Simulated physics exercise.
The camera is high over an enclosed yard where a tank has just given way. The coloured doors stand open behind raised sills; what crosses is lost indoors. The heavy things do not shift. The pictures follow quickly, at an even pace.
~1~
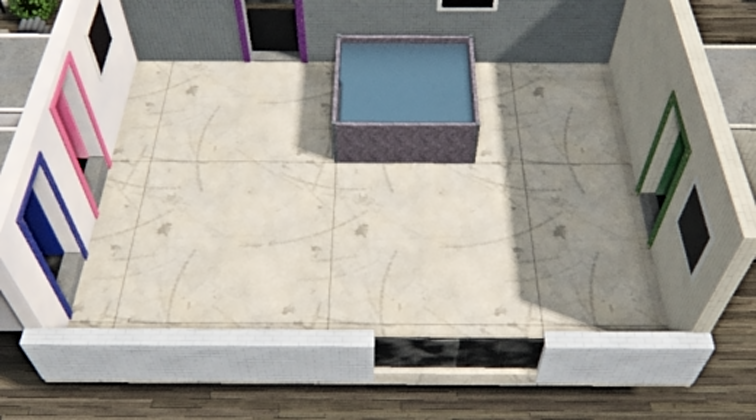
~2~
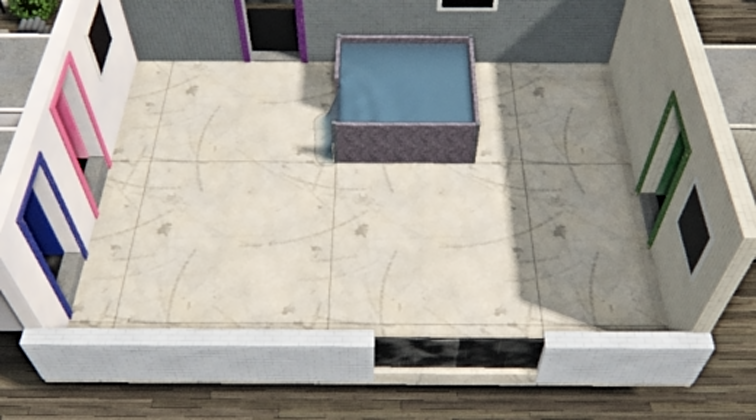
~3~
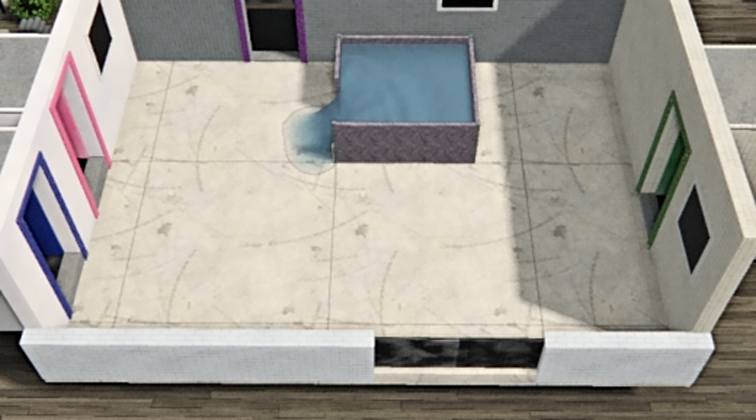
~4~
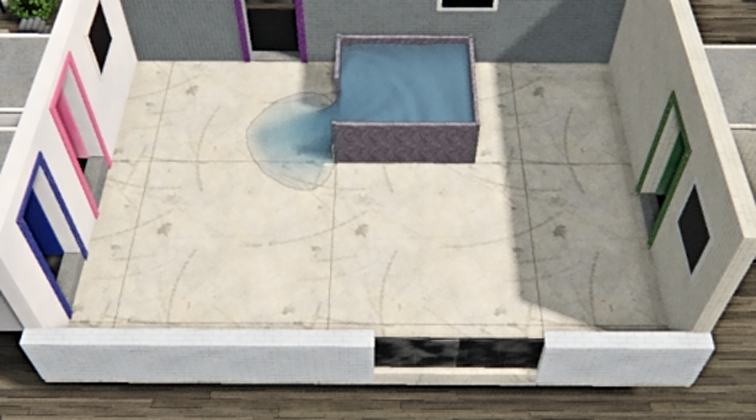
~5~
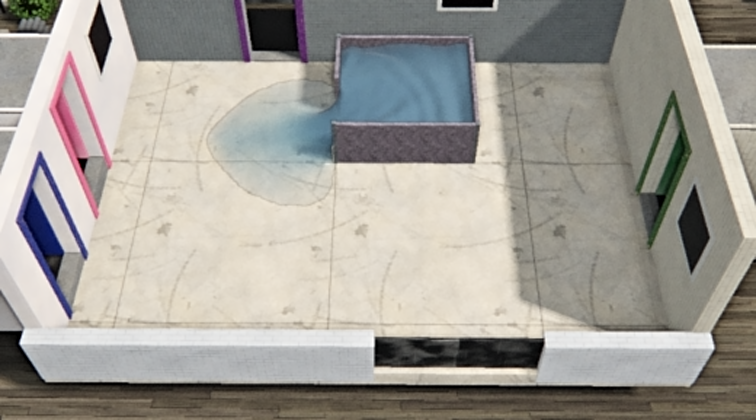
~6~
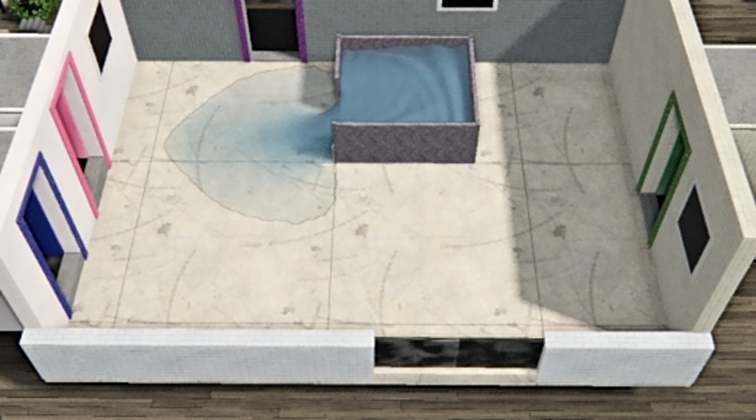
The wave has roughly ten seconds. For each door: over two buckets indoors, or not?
The blue door stays under that; the pink door stays under that; the purple door takes more than that; the green door stays under that.
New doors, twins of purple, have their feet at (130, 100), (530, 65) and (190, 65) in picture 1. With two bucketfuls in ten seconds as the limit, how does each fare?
As listed: Passes that mark, is under, goes over.
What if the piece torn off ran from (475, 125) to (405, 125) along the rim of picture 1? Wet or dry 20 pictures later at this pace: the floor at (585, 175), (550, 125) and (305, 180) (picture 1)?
As listed: Free of water, no water, clear.
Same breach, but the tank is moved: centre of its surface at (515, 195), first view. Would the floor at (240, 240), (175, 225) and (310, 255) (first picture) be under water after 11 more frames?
In turn: Awash, awash, covered.
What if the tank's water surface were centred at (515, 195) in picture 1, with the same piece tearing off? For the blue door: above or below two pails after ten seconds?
My reading: Blue passes that mark.
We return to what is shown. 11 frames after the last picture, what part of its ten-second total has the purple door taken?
Close to 5 %.
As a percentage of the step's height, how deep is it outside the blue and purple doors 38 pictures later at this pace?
Near 80 and 200 in a hundred.
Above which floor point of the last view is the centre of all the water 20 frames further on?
Around (275, 156).
A moment on, water covers 30 % of the floor; the blue door not reached, the pink door wet at the sill, nothing in, the purple door under two buckets in, the green door not reached.
Next, water covers 40 % of the floor; the blue door wet at the sill, nothing in, the pink door wet at the sill, nothing in, the purple door under two buckets in, the green door not reached.
Then, water covers 40 % of the floor; the blue door wet at the sill, nothing in, the pink door wet at the sill, nothing in, the purple door under two buckets in, the green door not reached.
Later, water covers 70 % of the floor; the blue door wet at the sill, nothing in, the pink door wet at the sill, nothing in, the purple door over two buckets in, the green door not reached.
In the end, water covers 95 % of the floor; the blue door wet at the sill, nothing in, the pink door wet at the sill, nothing in, the purple door over two buckets in, the green door wet at the sill, nothing in.
